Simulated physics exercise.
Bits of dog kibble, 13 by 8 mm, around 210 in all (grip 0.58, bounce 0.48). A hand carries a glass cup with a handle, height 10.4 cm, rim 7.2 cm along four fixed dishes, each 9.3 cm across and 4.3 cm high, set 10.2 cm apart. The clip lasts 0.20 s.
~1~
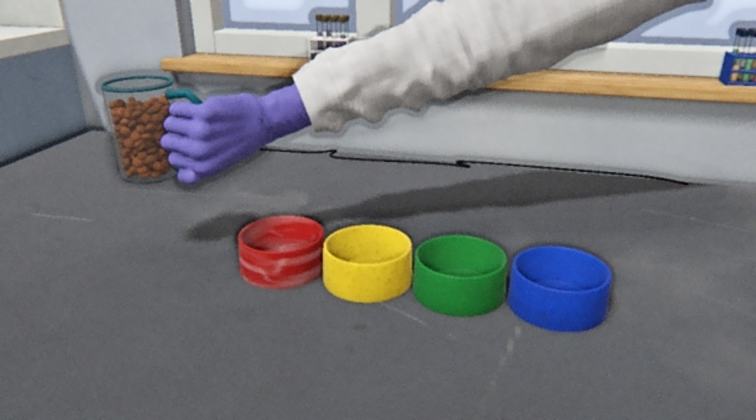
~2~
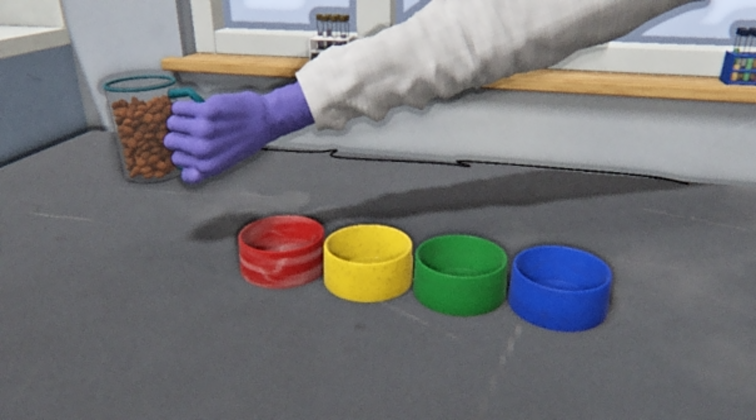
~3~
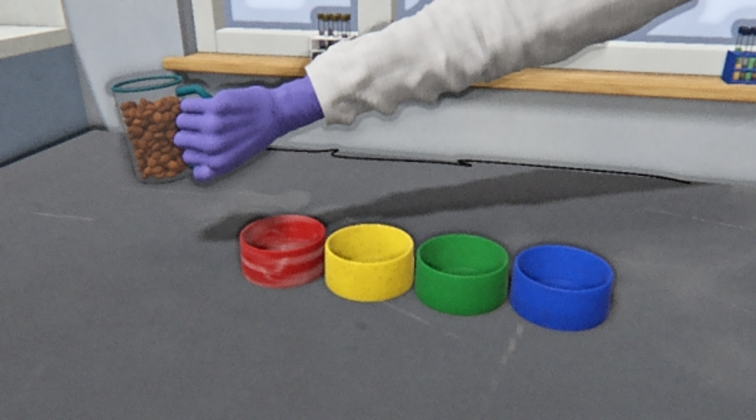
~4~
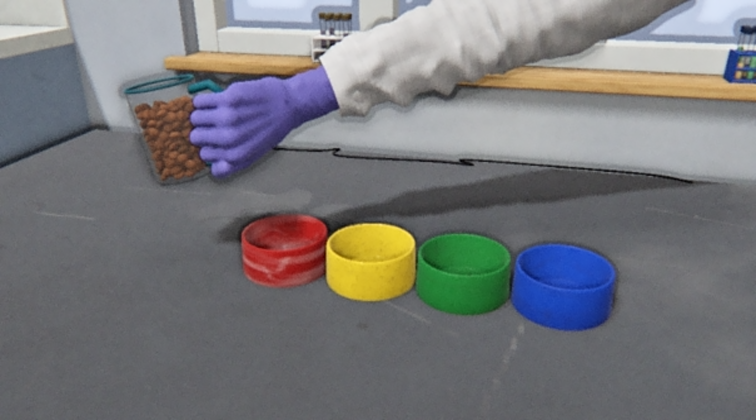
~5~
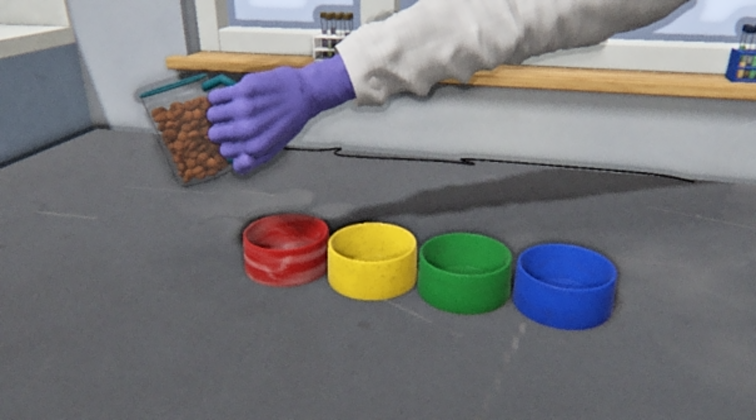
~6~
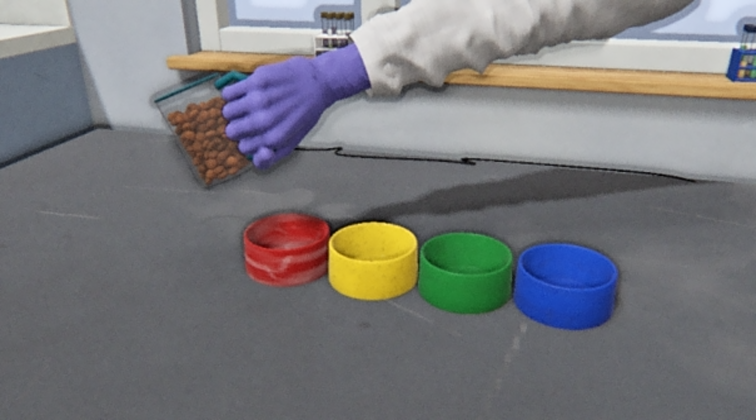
A purple-gloved hand moving a clear cup of brown kibble rightward while gradually tilting it, beside four coloured dishes on a dark tabletop.
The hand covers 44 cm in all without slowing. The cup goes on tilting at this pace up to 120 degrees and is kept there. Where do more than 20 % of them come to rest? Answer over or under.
Red dish: Under; blue dish: Under; green dish: Over; yellow dish: Under; on the counter: Under.
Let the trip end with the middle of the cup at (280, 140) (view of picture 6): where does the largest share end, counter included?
Most goes to: Counter.
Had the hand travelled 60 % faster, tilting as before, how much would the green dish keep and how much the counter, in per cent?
Green 100, counter 0.
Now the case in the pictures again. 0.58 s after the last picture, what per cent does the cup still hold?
Roughly 90 per cent.
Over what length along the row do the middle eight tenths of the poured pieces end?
About 6 cm.
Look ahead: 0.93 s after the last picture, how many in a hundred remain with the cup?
About 50 per cent.
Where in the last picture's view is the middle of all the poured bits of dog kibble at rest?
At about (468, 270).
Then, 0.35 s after the last picture, tilt 79 degrees; cup holds 100 %.
Then, 0.58 s after the last picture, tilt 115 degrees; cup holds 90 %, yellow 5 %.
Then, 0.93 s after the last picture, tilt 120 degrees; cup holds 50 %, green 40 %, yellow 5 %.
In the end, red 0 %, blue 0 %, green 90 %, yellow 5 %, counter 5 %.
